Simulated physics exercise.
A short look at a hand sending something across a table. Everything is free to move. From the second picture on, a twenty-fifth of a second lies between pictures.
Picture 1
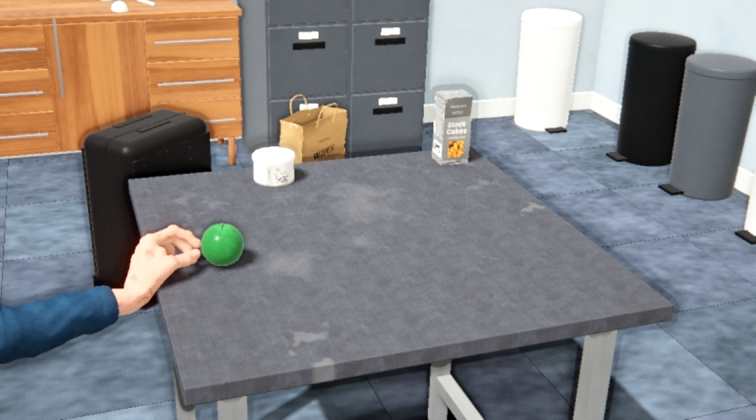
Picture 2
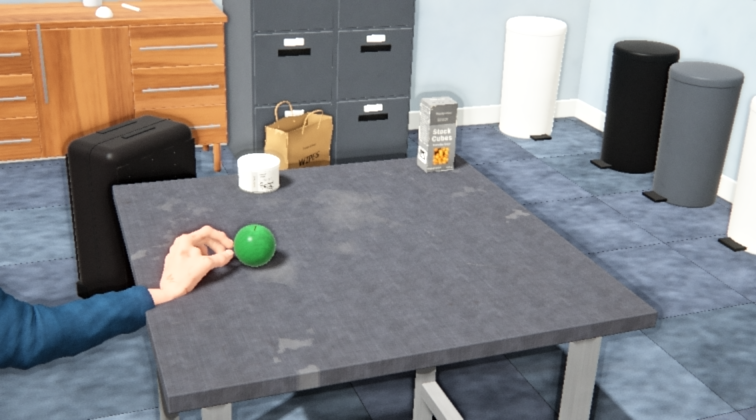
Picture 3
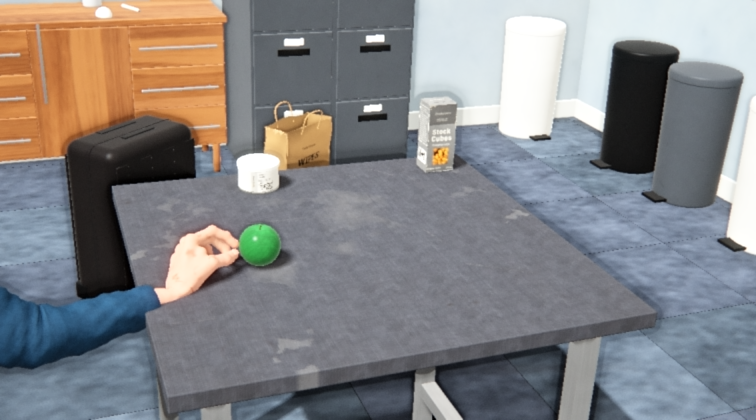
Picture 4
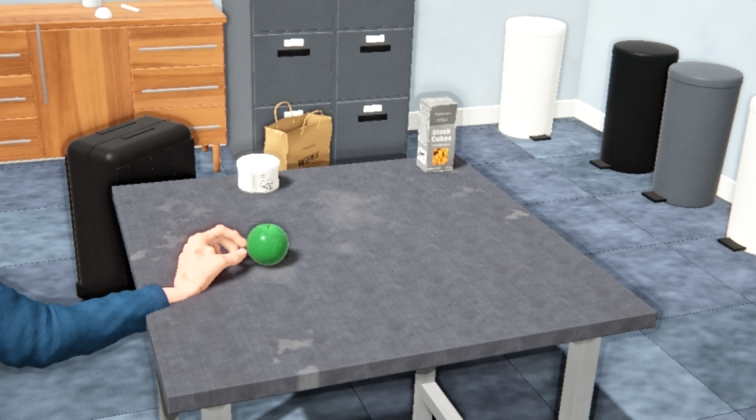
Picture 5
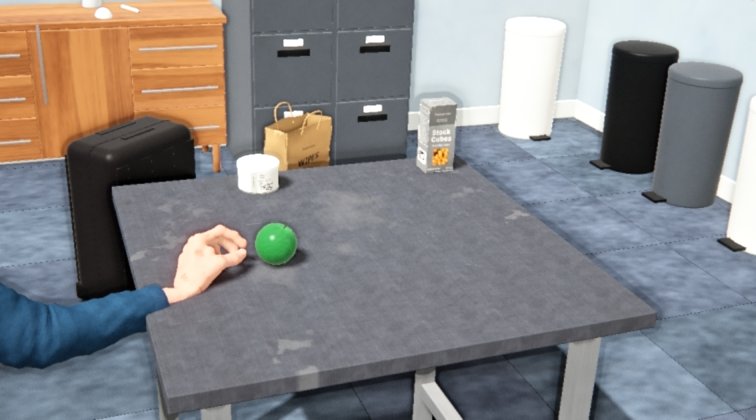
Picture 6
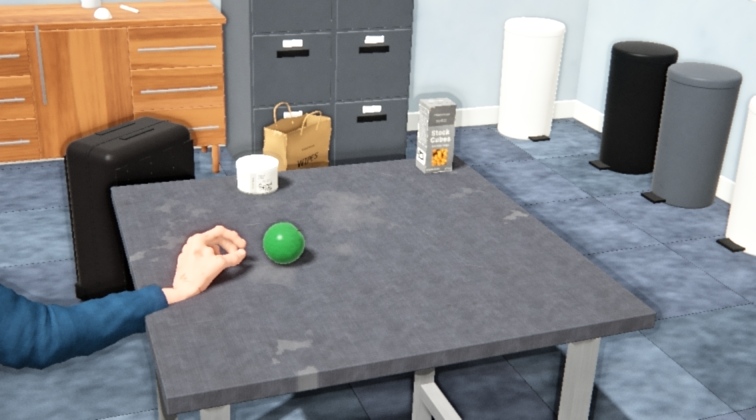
A green apple sits by a hand at the left of a dark grey table, seen from above in a blue-floored room. Behind it are a white tub, a grey box, a paper bag, a black suitcase, wooden drawers, grey cabinets and bins at right. As the view shifts slightly then steadies, the blue-sleeved hand pushes the apple rightward, and it moves slowly away from the fingers.
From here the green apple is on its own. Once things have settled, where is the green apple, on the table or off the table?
The green apple is still on the table.
Then, 0.30 s on from there, green apple shifted well along near (339, 237).
Then, 0.70 s on from there, green apple shifted well along near (390, 230).
In the end, moved from the start, green apple. At the end, from the last picture's camera, green apple near (428, 226).
